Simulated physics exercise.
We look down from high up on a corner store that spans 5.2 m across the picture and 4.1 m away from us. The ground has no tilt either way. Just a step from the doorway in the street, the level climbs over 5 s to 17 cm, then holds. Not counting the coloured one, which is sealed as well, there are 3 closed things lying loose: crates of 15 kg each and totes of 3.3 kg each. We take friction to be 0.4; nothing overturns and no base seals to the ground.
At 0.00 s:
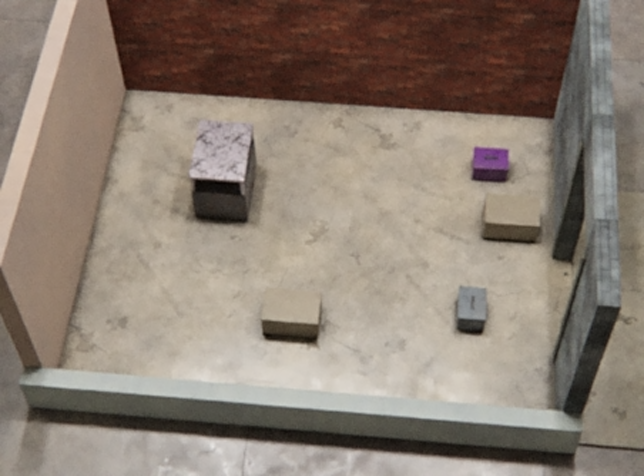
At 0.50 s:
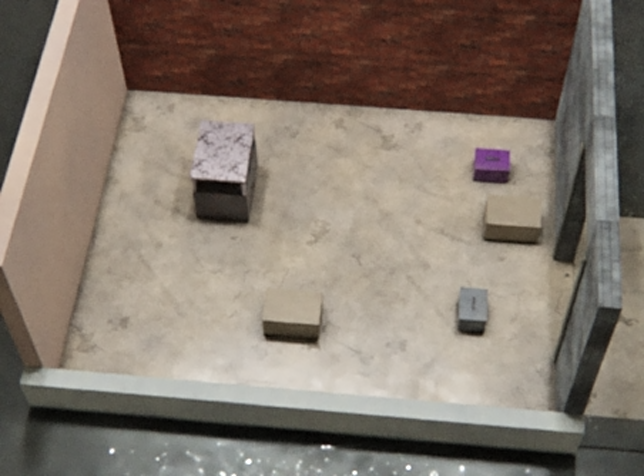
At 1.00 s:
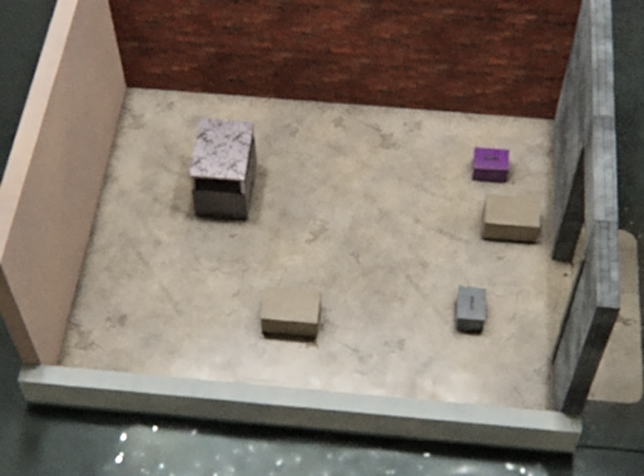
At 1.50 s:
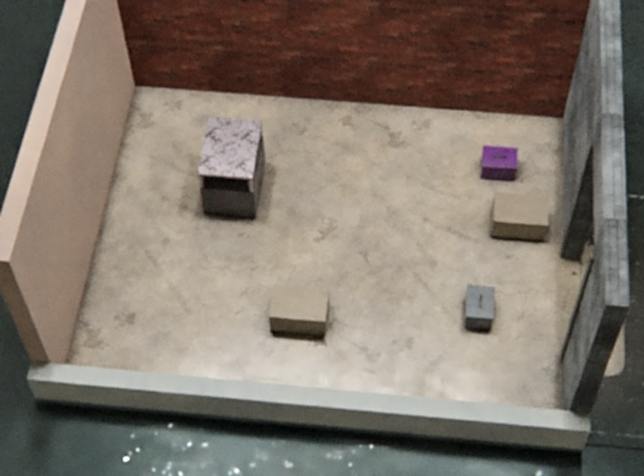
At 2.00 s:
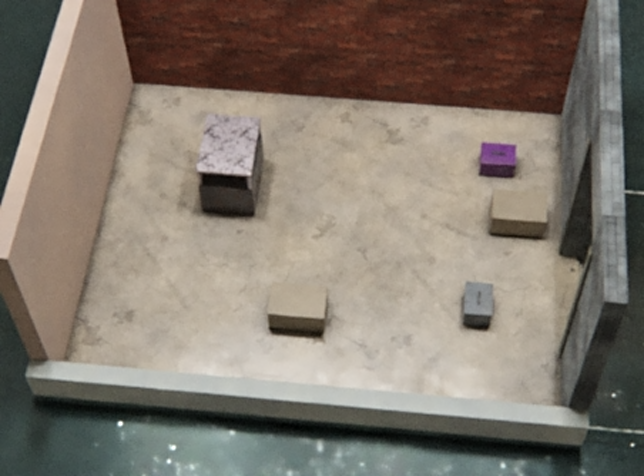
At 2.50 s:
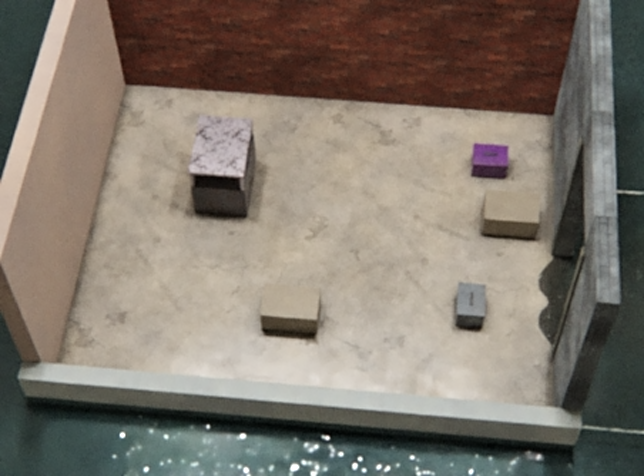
Dark water spreading around a walled room seen from above, then creeping in at the right-hand doorway as the boxes stay put.
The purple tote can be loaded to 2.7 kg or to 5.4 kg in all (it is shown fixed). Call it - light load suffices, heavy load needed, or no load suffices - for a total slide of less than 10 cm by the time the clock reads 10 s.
My call: Light load suffices.
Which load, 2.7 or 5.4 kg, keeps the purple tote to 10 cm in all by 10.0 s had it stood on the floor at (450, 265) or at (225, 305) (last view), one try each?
Both masses fail; the big mass is needed.
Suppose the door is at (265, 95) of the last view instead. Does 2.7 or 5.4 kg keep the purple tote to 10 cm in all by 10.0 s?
Under that change the small mass suffices.
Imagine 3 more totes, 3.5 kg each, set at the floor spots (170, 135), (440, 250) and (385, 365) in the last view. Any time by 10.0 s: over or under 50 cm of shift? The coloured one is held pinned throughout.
In that order: Within it, beyond it, beyond it.
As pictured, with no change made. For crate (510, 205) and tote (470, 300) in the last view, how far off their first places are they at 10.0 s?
Net displacement, in order: 0 cm; 140 cm.
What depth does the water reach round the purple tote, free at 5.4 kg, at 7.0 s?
0 cm, roughly.
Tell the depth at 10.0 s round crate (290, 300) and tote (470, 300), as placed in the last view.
About 4 and 7 cm.
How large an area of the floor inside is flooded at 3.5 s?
About 1.0 m2 is covered.
After 3.5 s the purple tote would be 0 cm from its start with 2.7 kg and 0 cm from its start with 5.4 kg; 0 cm of water round it then.
After 4.5 s the purple tote would be 0 cm from its start with 2.7 kg and 0 cm from its start with 5.4 kg; 0 cm of water round it then.
After 7.0 s the purple tote would be 0 cm from its start with 2.7 kg and 0 cm from its start with 5.4 kg; 0 cm of water round it then.
After 10.0 s the purple tote would be 0 cm from its start with 2.7 kg and 0 cm from its start with 5.4 kg; 0 cm of water round it then.
